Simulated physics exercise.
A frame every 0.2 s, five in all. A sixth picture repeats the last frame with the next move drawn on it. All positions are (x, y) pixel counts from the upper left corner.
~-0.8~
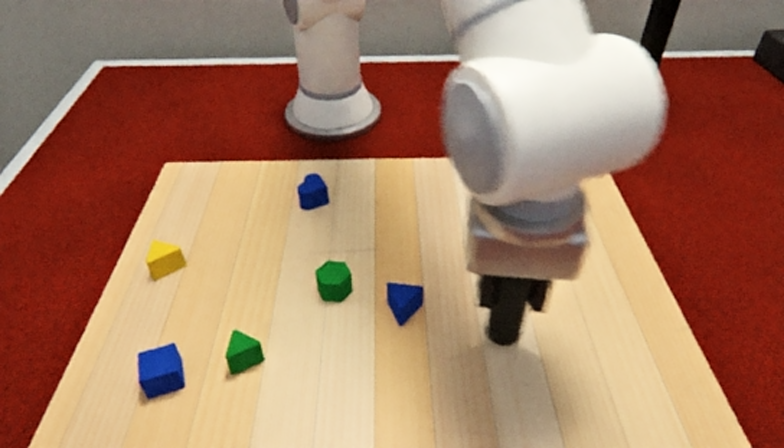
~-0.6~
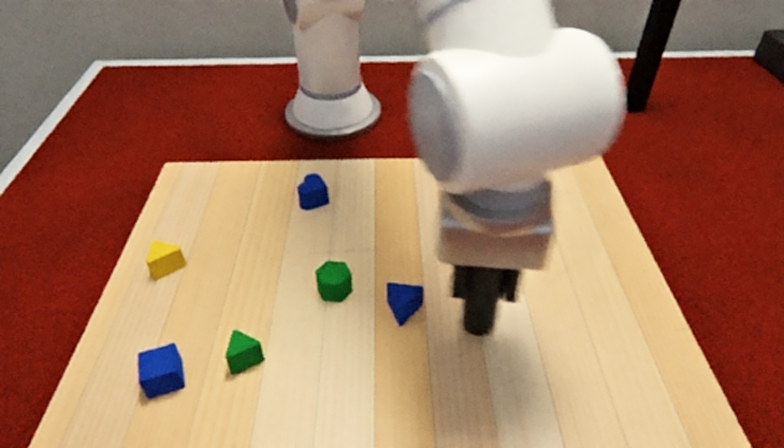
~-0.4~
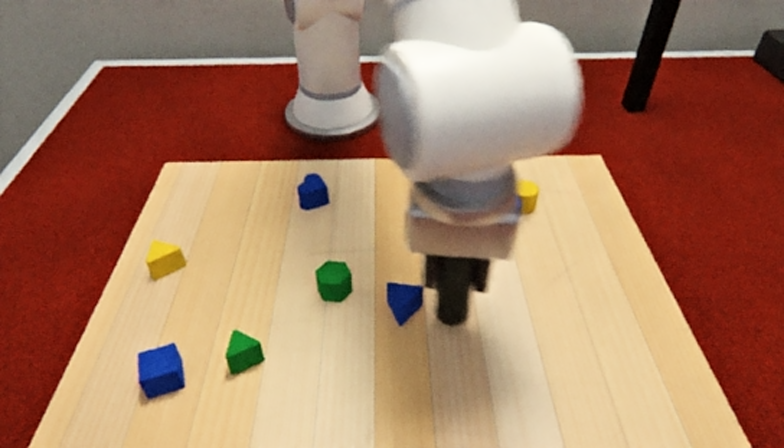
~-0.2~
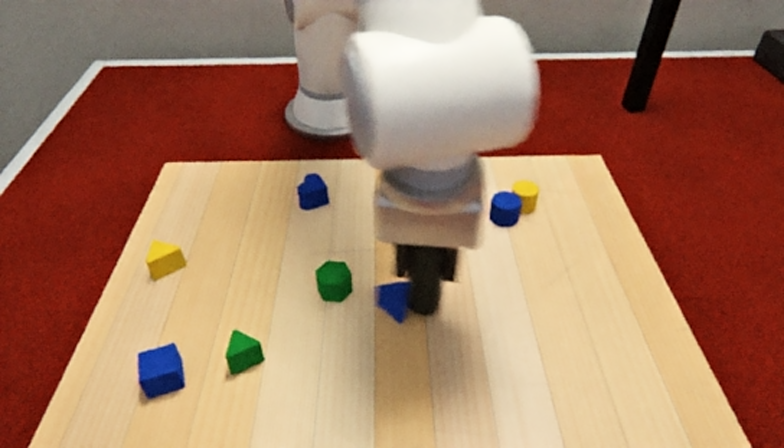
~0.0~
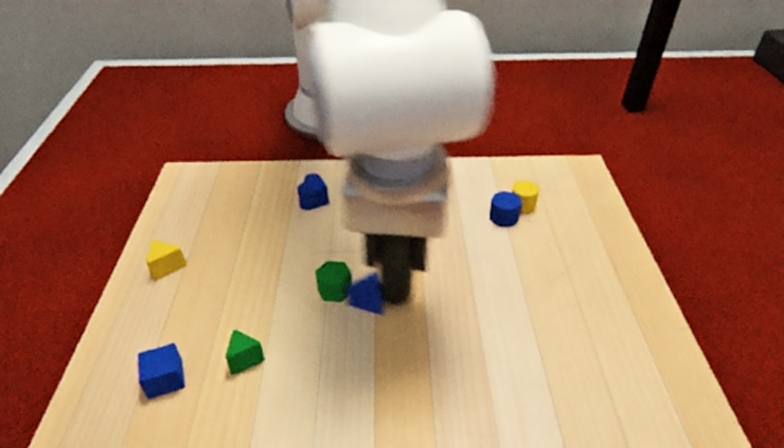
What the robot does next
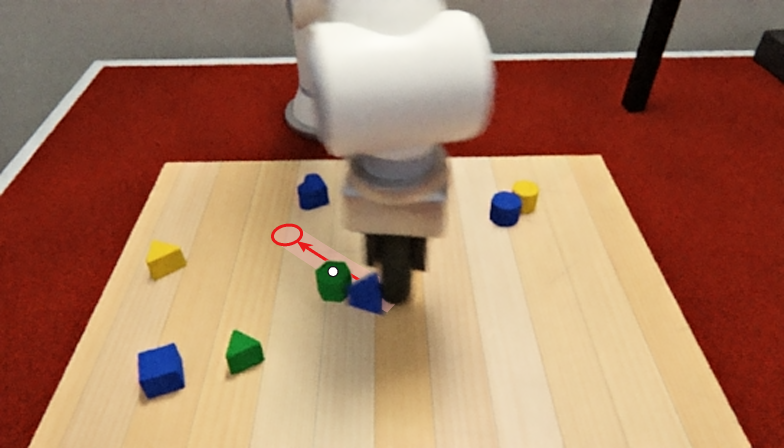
On a light wooden board set over red flooring, a white robot arm holds its dark tip down to the right of several scattered coloured blocks. The arm sweeps left, reaches the blue triangular piece and pushes it a short way left, up beside the green hexagon, while the other blocks stay still.
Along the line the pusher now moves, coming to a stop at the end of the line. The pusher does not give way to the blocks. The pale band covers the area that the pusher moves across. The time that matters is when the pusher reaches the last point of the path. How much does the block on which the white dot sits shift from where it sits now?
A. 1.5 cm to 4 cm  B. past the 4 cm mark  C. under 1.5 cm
A - 1.5 cm to 4 cm.
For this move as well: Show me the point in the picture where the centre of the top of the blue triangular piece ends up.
At (345, 284).
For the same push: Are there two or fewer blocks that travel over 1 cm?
Final answer: Yes.
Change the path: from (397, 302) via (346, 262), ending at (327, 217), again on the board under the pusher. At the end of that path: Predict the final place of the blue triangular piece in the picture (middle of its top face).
Top centre: (348, 283).
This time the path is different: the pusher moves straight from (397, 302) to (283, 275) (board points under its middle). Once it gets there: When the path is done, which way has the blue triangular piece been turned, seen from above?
Viewed from overhead, the blue triangular piece winds up turned anticlockwise.
The line goes from (397, 302) directly to (287, 235); the dot is on the green hexagon.
On the path given first. One third of the way, pusher at (355, 269); green hexagon at (321, 270), turned 15° clockwise; blue triangular piece at (345, 284), turned 35° anticlockwise.
Two thirds of the way, pusher at (318, 246); green hexagon at (315, 270); blue triangular piece at (345, 284), turned 35° anticlockwise.
At the end, pusher at (285, 225); blue heart block unmoved; green hexagon at (315, 270); blue triangular piece at (345, 284), turned 35° anticlockwise.
